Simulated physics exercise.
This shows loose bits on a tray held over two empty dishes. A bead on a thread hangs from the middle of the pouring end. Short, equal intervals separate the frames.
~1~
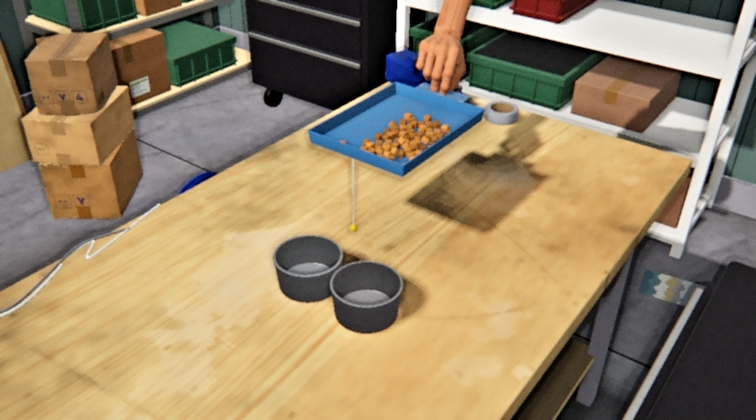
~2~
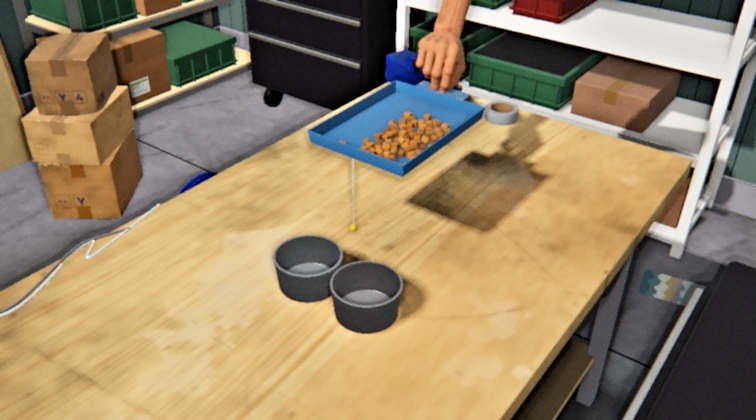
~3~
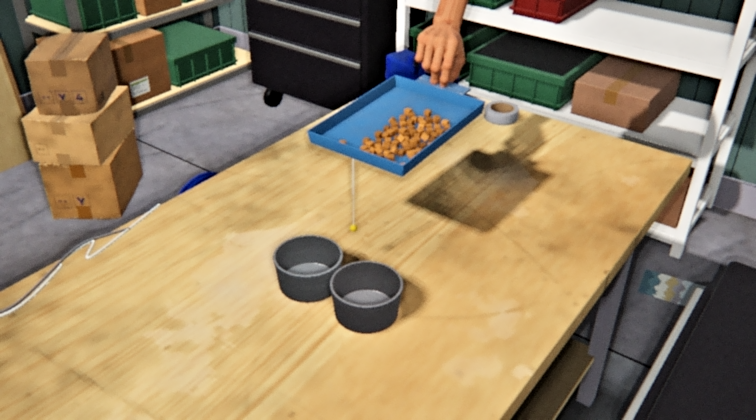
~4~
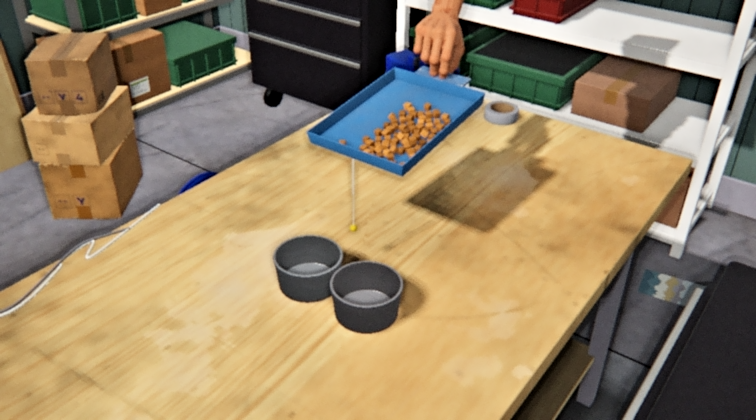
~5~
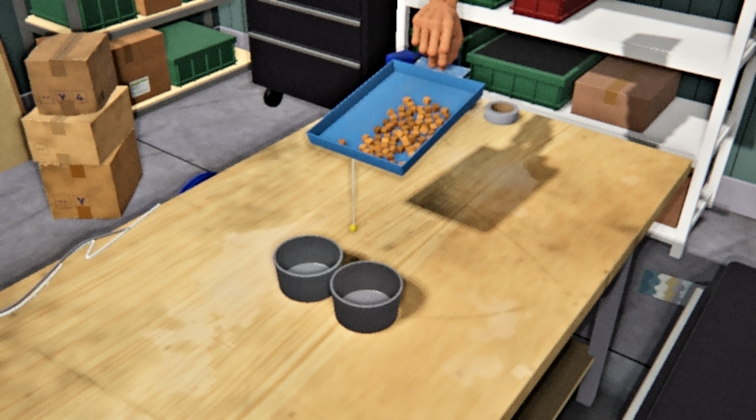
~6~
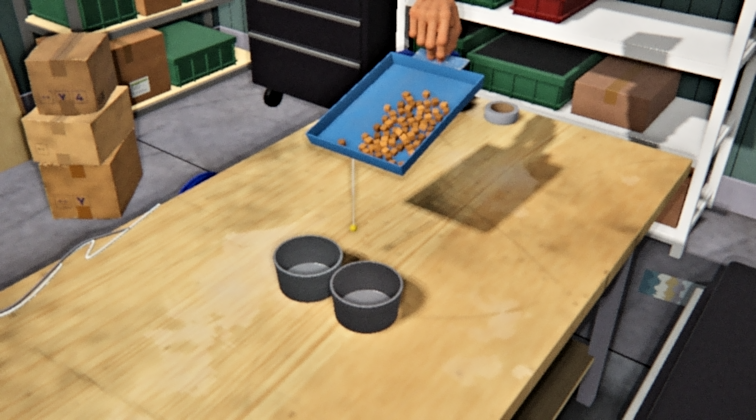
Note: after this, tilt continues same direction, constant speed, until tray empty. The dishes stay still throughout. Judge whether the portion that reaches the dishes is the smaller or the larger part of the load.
It is the larger part.
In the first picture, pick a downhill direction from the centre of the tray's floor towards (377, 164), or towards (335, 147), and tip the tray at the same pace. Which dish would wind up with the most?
Taking them in order: Right side, followed by left side.
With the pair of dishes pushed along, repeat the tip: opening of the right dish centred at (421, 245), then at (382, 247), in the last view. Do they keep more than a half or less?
At the first place under half, at the second under half.
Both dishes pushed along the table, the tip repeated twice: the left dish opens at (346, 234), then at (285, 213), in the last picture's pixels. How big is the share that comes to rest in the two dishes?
It comes to near 10 per cent the first time and near 20 per cent the second time.
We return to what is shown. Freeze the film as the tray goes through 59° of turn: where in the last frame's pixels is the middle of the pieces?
Mark it at roughly (373, 140) in the final frame.
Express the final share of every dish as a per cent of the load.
Left dish: Roughly 50 per cent; right dish: Roughly 40 per cent.
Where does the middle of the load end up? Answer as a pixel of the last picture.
Last view, centre at rest - approx. (323, 287).
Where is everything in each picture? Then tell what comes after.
Corners of the pouring end (310, 130) and (403, 164), level; middle of the load (406, 143), brown sugar cubes; left dish (286, 283); right dish (345, 313); bead on its thread (354, 228), in the first frame.
Corners of the pouring end (310, 130) and (403, 164), level; middle of the load (406, 142), in the second frame.
Corners of the pouring end (310, 131) and (402, 164), tipped barely, level across its low end; middle of the load (406, 140), in the third frame.
Corners of the pouring end (309, 131) and (402, 164), tipped a little, level across its low end; middle of the load (406, 137), in the fourth frame.
Corners of the pouring end (309, 132) and (401, 165), tipped a little, level across its low end; middle of the load (406, 134), in the fifth frame.
Corners of the pouring end (308, 133) and (400, 165), tipped clearly, level across its low end; middle of the load (405, 132); left dish (286, 283); right dish (345, 313), in the sixth frame.
Just after the last frame, tray tipped steeply; every one on the tray.
A moment on, tray tipped right over; almost all on the tray; just a few outside both; just a few in the air.
Further on, tray tipped past a quarter turn; roughly half in the right dish; roughly half in the left dish; about a tenth outside both.
When it is over, tray tipped past a quarter turn; roughly half in the right dish; roughly half in the left dish; about a tenth outside both.
